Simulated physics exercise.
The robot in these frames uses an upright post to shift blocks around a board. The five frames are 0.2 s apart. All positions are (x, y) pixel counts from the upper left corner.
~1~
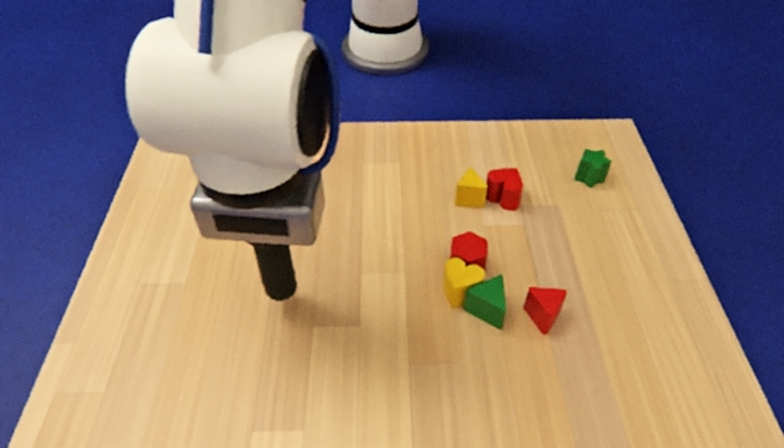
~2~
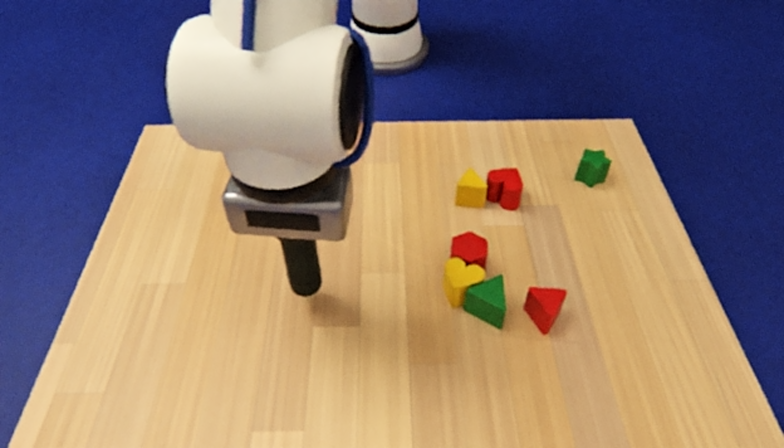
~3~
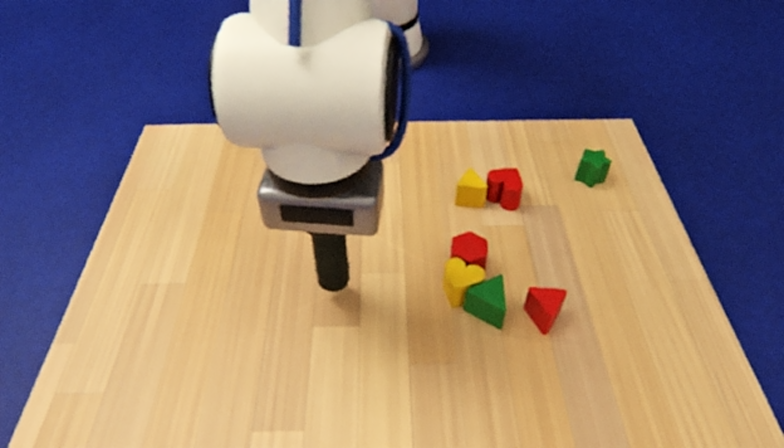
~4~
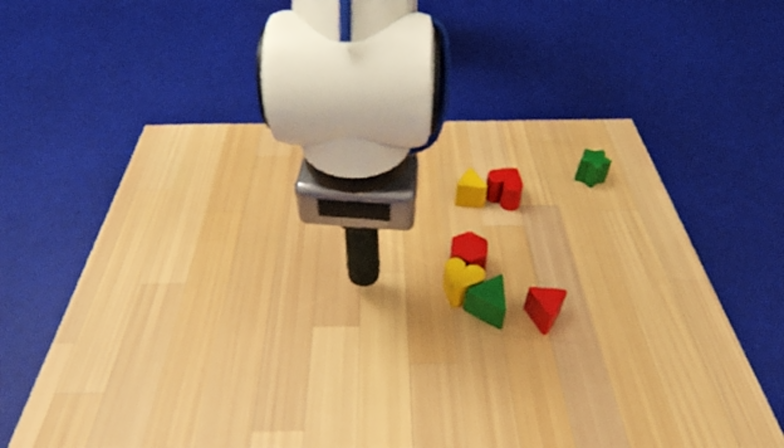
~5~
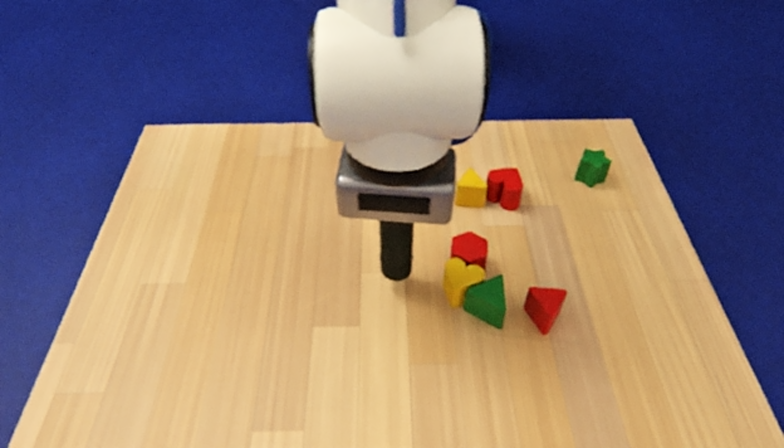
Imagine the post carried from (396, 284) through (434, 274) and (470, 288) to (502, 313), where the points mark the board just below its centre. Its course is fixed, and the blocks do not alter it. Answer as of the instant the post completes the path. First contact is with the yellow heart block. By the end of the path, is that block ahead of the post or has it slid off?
Still leading.
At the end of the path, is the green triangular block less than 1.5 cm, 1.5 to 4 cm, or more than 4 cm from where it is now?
It slides well over 4 cm.
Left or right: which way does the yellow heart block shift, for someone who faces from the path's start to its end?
Shifted right.
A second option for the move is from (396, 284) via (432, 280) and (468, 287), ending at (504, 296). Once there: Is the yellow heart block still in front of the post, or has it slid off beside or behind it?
Most likely the yellow heart block stays ahead.
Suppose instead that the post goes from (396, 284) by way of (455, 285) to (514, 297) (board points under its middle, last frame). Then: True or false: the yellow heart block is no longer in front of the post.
The claim does not hold.
What follows on the original path. One third of the way, post (437, 260); yellow heart block (466, 273).
Two thirds of the way, post (473, 275); yellow heart block (502, 291), turned 15° clockwise; red hexagon (490, 246), turned 45° anticlockwise; green triangular block (519, 315), turned 25° clockwise.
At the end, post (505, 299); yellow heart block (534, 319), turned 30° clockwise; red hexagon (490, 246), turned 45° anticlockwise; green triangular block (543, 346), turned 35° clockwise; red triangular block unmoved.
